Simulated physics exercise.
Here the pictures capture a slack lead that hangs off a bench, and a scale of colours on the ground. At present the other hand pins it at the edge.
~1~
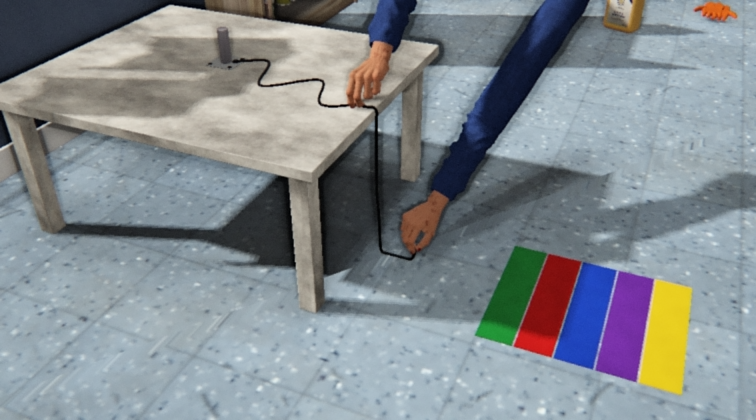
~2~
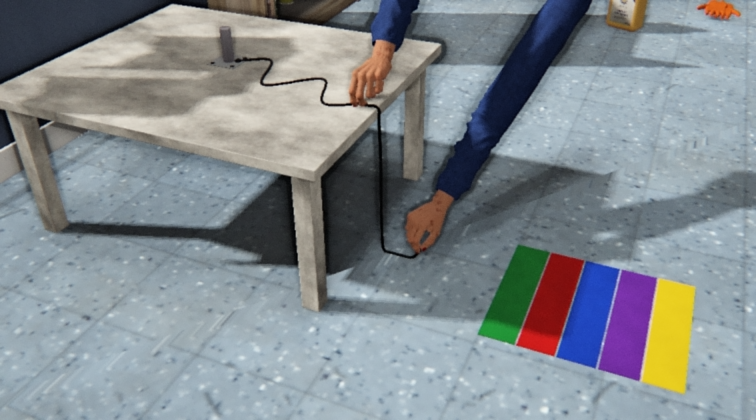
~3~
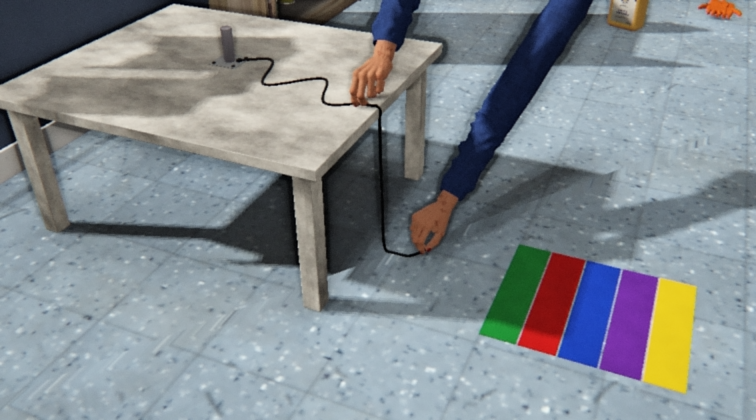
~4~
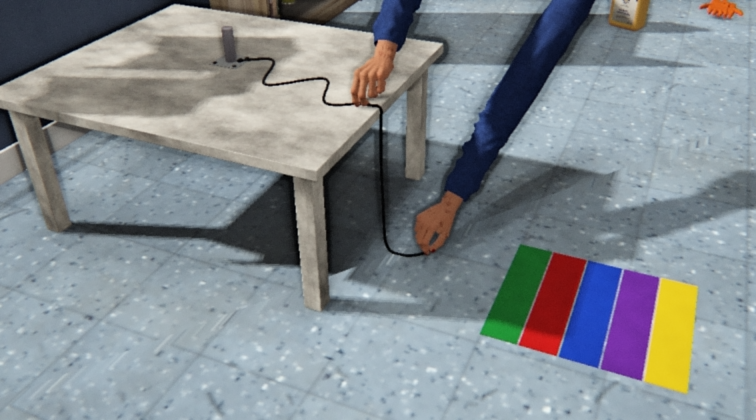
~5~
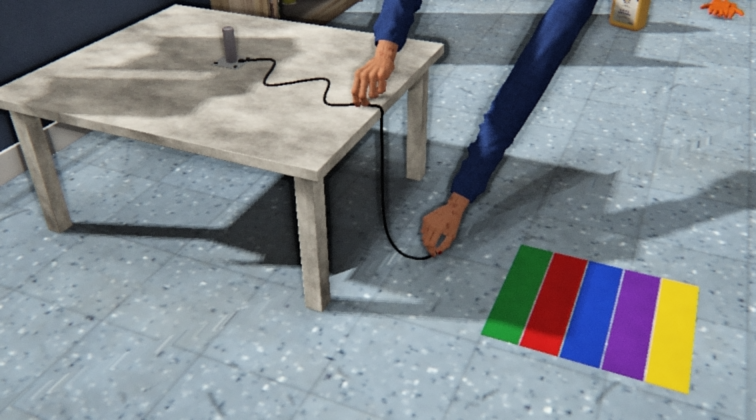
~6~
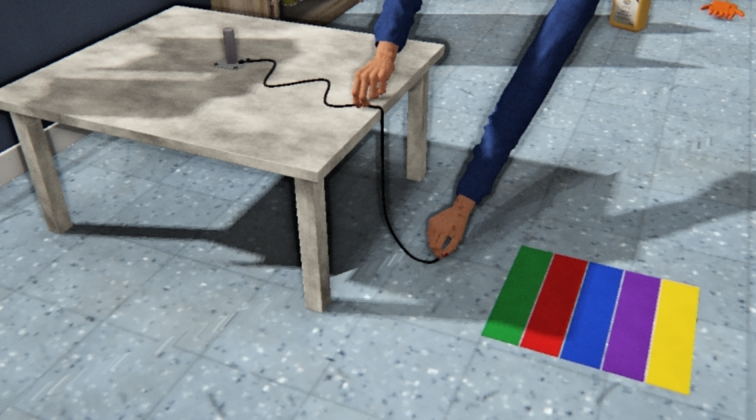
On a speckled tile floor beside a bench, a hand slowly drawing a black lead's end rightward, another pinning it above.
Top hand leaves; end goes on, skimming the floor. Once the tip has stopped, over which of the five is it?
Over the purple strip.
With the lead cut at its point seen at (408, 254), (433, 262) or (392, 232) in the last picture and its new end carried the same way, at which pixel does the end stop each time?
The three tries give approximately (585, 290), (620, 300) and (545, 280).
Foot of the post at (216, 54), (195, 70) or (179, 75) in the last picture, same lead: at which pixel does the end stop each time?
Pixels, try by try: About (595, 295), (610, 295), (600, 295).
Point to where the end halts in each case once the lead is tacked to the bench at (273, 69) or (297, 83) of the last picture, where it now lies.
(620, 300); (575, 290).
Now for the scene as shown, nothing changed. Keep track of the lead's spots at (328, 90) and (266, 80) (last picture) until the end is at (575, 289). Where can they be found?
The first ends at (388, 108) and the second at (304, 81).
Soon after, end near (575, 289); over red.
Then, end near (616, 299); over blue.
At full stretch, end near (641, 305); over purple. The purple one.
